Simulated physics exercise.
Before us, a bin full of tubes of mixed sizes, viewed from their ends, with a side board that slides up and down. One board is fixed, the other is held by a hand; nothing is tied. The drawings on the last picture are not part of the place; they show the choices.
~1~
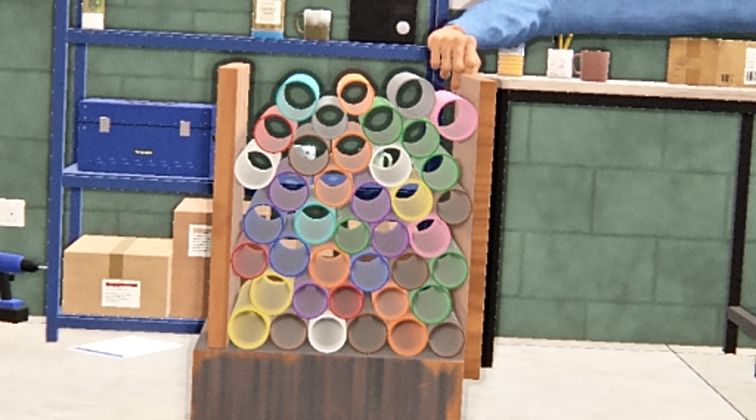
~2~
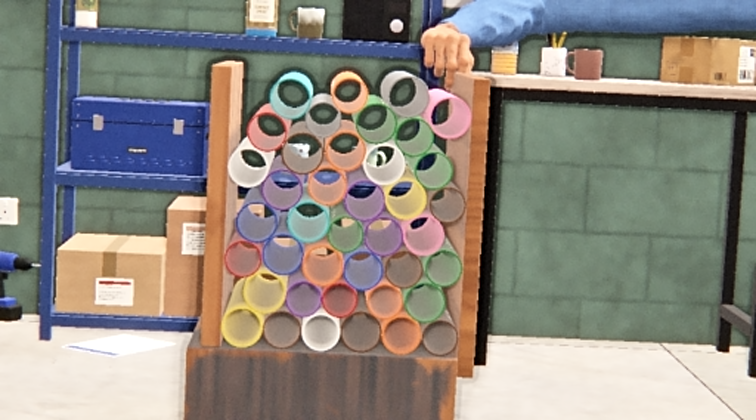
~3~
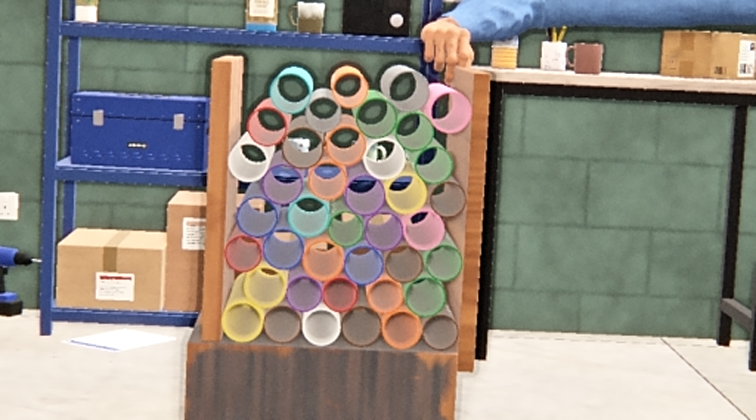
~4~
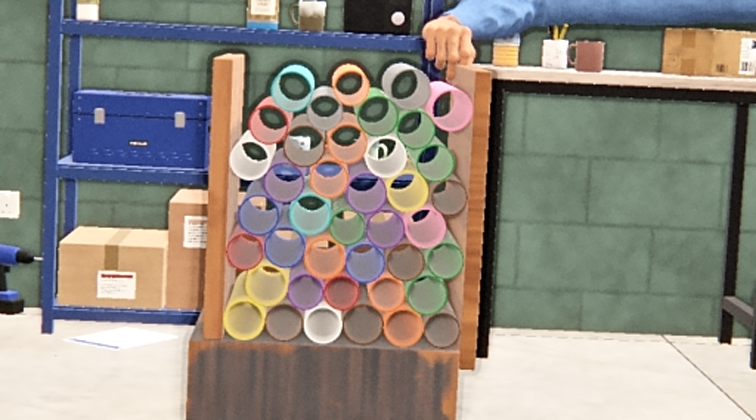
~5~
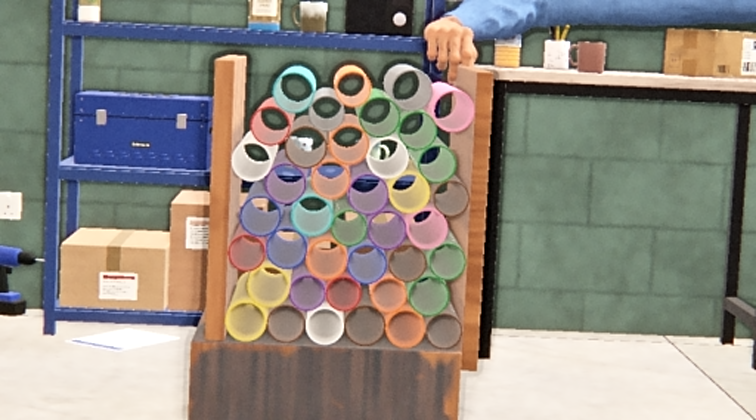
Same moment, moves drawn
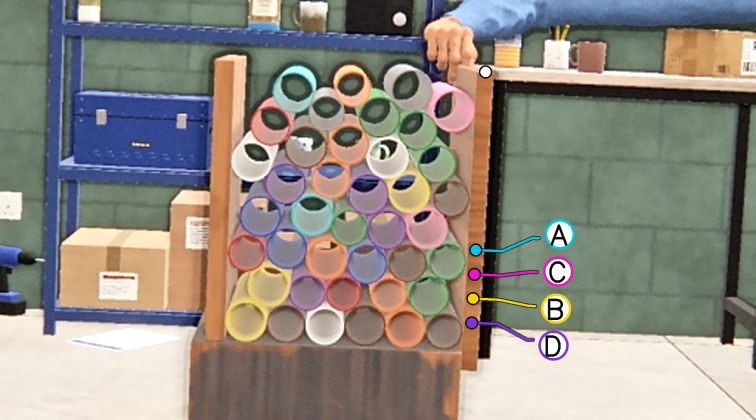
At first, a stack of colourful tubes, seen from their open ends, sits between two upright wooden boards on a rusty-looking base, with a hand resting on top of the right board. The view shifts very slightly, while the tubes, the boards and the hand show no clear movement of their own.
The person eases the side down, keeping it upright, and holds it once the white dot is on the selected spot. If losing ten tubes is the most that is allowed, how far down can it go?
Slide it to C.
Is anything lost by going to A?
Yes.
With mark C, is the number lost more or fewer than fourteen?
At C, fewer than fourteen.
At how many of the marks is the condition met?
The number is two.
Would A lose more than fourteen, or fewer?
At A, fewer than fourteen.
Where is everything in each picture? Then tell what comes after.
The first frame shows a grey tube (330, 122); side board (468, 215); a yellow tube (249, 329).
The second frame shows a yellow tube (242, 327); a brown tube (440, 338).
The third frame shows a yellow tube (265, 287); a blue tube (284, 249).
The fourth frame shows a blue tube (259, 215); a purple tube (284, 182).
The fifth frame shows a white tube (252, 161); a grey tube (327, 113); side board (465, 207).
On the marked copy, A at (476, 250); B at (473, 299); C at (475, 275); D at (472, 323); the white dot at (486, 72).
Following C. Soon after the start, top of the board (472, 157).
Later, top of the board (467, 250).
In the end, top of the board (465, 273), about five out over the board.
As for the rest, A three out over the board; B eleven out over the board; D eleven out over the board.
